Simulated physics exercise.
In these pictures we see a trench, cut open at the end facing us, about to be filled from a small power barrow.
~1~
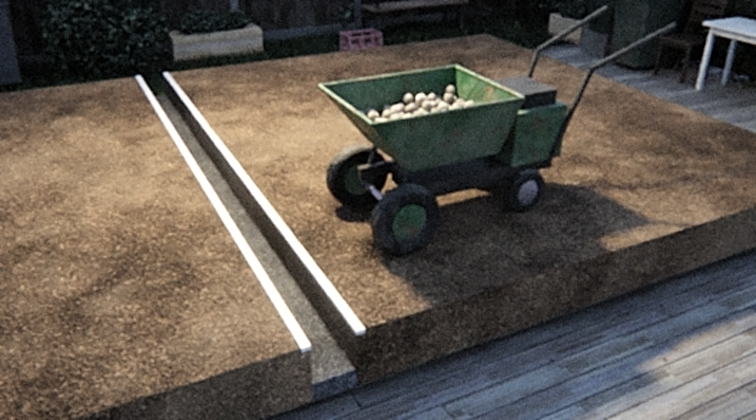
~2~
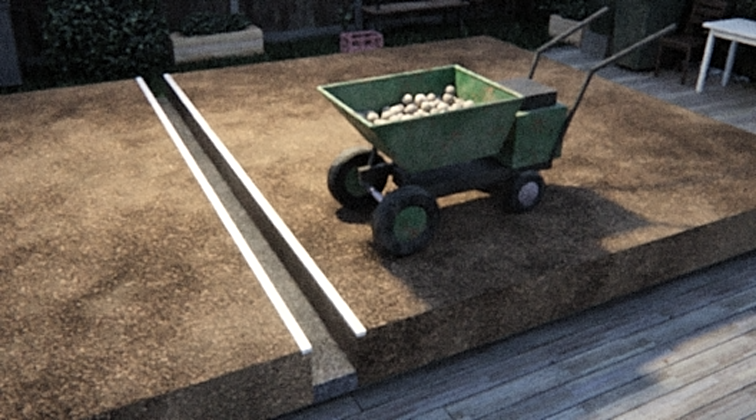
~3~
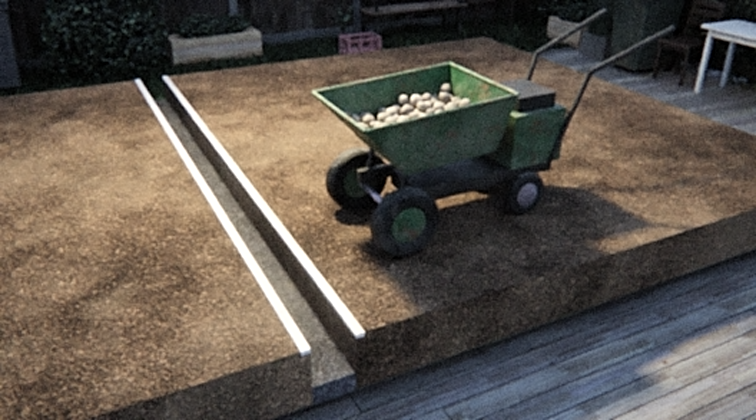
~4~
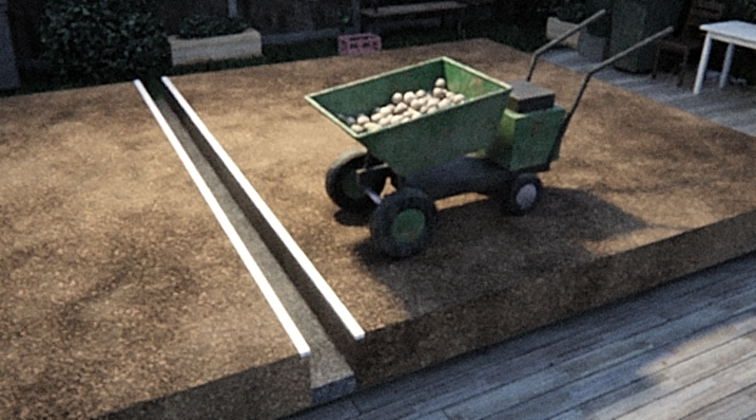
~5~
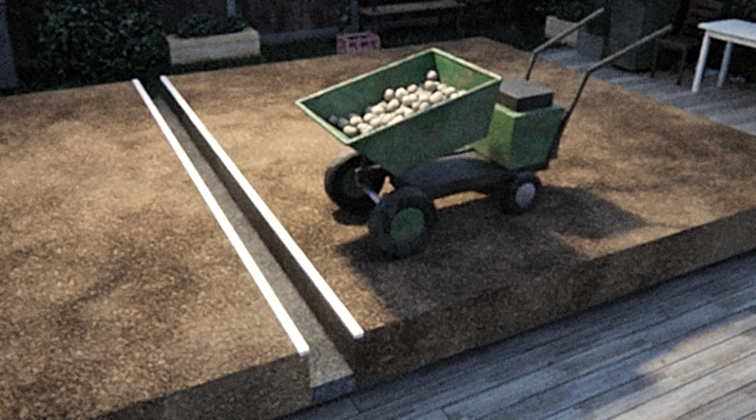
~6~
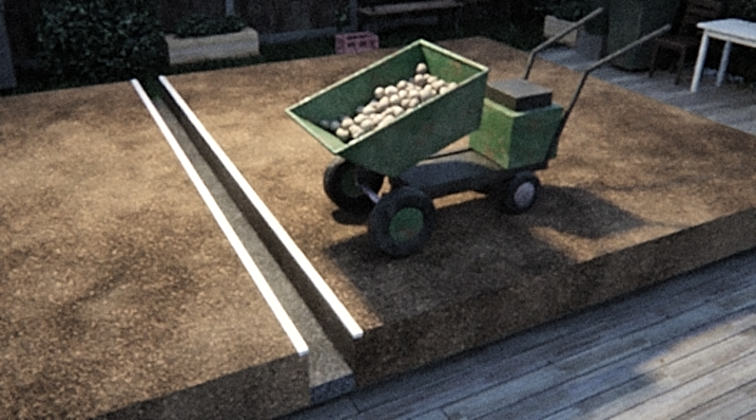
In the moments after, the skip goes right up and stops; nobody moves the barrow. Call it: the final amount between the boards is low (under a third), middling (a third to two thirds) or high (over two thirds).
Middling.
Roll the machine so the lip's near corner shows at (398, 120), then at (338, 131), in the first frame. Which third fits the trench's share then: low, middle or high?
First: Over two thirds; second: Under a third.
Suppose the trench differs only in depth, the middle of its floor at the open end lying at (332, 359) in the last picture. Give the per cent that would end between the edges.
40 %.
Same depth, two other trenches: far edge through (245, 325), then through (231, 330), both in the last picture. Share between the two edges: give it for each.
You'd get 100 % in the first case and 100 % in the second.
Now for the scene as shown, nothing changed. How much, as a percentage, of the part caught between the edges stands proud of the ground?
About 5 in a hundred.
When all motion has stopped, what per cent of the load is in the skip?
Roughly 0 %.
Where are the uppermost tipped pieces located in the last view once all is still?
Once it settles, the peak is close to (194, 283) in the last picture.
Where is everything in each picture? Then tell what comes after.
The first frame shows lip of the skip near (373, 125), level; top of the load near (435, 113), river pebbles; first edge of the trench near (336, 297); far edge near (284, 311), the trench under half as wide as the skip, and about as deep as wide.
The second frame shows lip of the skip near (372, 127), level; top of the load near (434, 114).
The third frame shows lip of the skip near (366, 132), tipped barely; top of the load near (438, 108).
The fourth frame shows lip of the skip near (357, 138), tipped a little; top of the load near (442, 113).
The fifth frame shows lip of the skip near (347, 144), tipped a little; top of the load near (443, 102).
The sixth frame shows lip of the skip near (336, 154), tipped clearly; top of the load near (433, 96); first edge of the trench near (333, 300); far edge near (281, 315).
Shortly afterwards, skip tipped steeply; the whole lot in the skip.
Next, skip tipped right over; near two thirds in the skip; near a quarter in or heaped over the trench; near a quarter beyond it.
Some moments later, skip tipped right over; only a few in the skip; near half in or heaped over the trench; near half beyond it.
In the end, skip tipped right over; near half in or heaped over the trench; near half beyond it.
